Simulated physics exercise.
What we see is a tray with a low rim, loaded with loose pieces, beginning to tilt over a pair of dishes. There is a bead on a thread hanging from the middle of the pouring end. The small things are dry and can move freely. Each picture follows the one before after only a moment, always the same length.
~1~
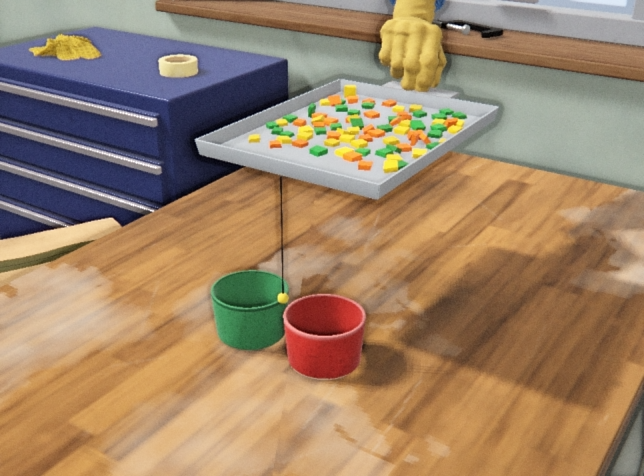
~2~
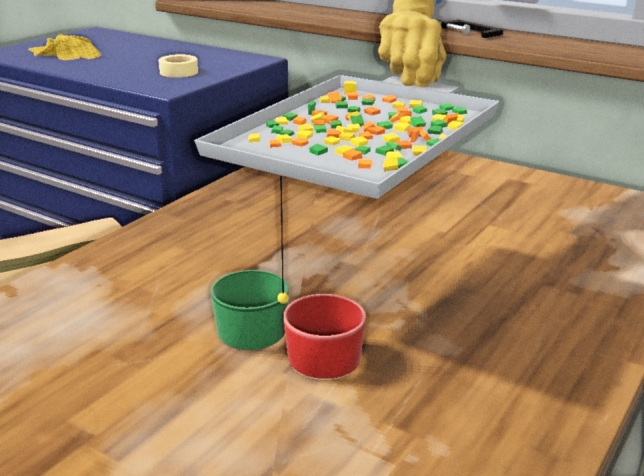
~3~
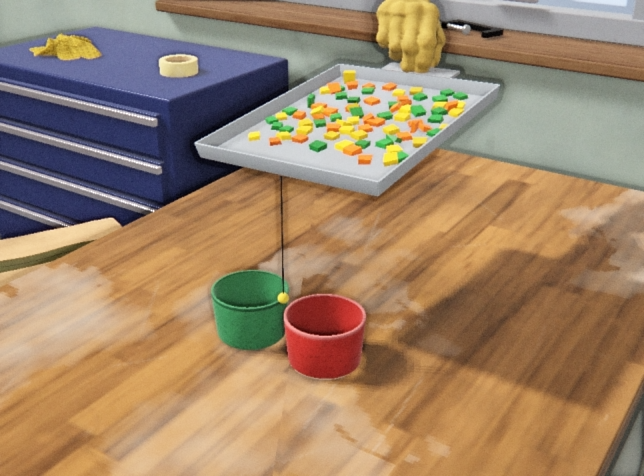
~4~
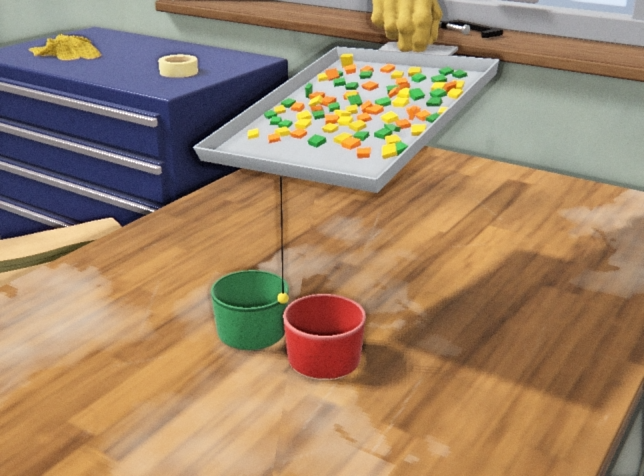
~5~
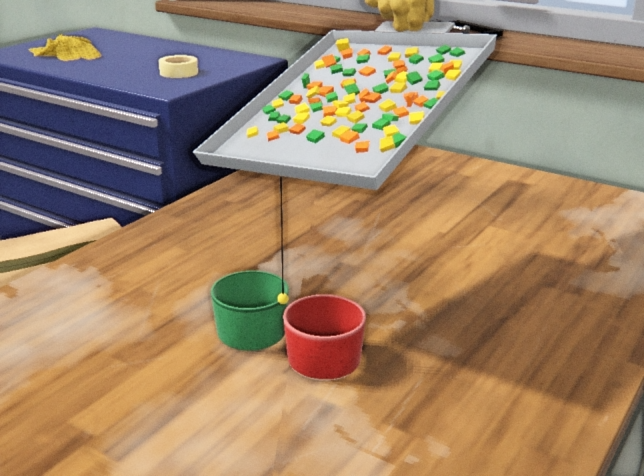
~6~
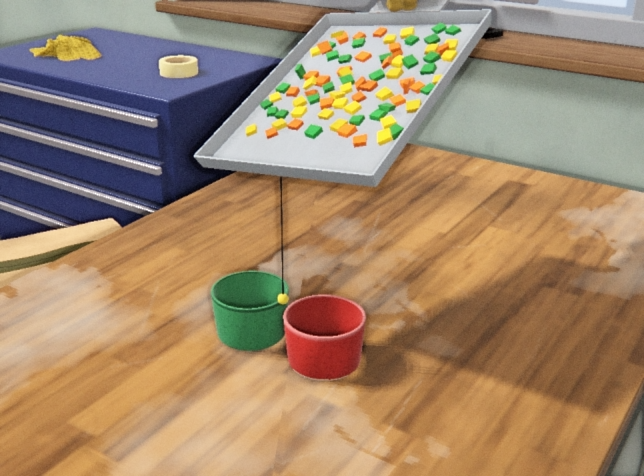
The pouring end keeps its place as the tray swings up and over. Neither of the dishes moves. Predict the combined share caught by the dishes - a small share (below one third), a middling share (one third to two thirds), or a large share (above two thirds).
A small share, below one third.
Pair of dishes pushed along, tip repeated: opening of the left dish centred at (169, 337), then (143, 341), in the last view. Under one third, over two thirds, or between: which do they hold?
First: Under a third; second: Under a third.
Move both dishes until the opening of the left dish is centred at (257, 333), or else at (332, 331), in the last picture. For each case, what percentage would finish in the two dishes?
10, then 0 %.
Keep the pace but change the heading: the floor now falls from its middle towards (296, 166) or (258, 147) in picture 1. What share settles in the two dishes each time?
0 %, give or take, and then 50 %.
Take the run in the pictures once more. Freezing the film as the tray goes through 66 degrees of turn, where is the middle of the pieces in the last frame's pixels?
Somewhere about (251, 142).
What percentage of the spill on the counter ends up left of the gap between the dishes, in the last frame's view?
Left share: Some 90 per cent.
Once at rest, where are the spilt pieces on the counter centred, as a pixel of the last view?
(174, 358), about.
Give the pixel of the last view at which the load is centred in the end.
Near (191, 355), more or less.
Soon, tray tipped steeply; nearly all on the tray; a stray few in the air.
A while on, tray tipped past a quarter turn; about a quarter on the tray; a small part in the left dish; about a third outside both; about a quarter in the air.
Towards the end, tray tipped past a quarter turn; about a quarter in the left dish; most outside both.
Finally, tray tipped past a quarter turn; none in the right dish; about a quarter in the left dish; most outside both.
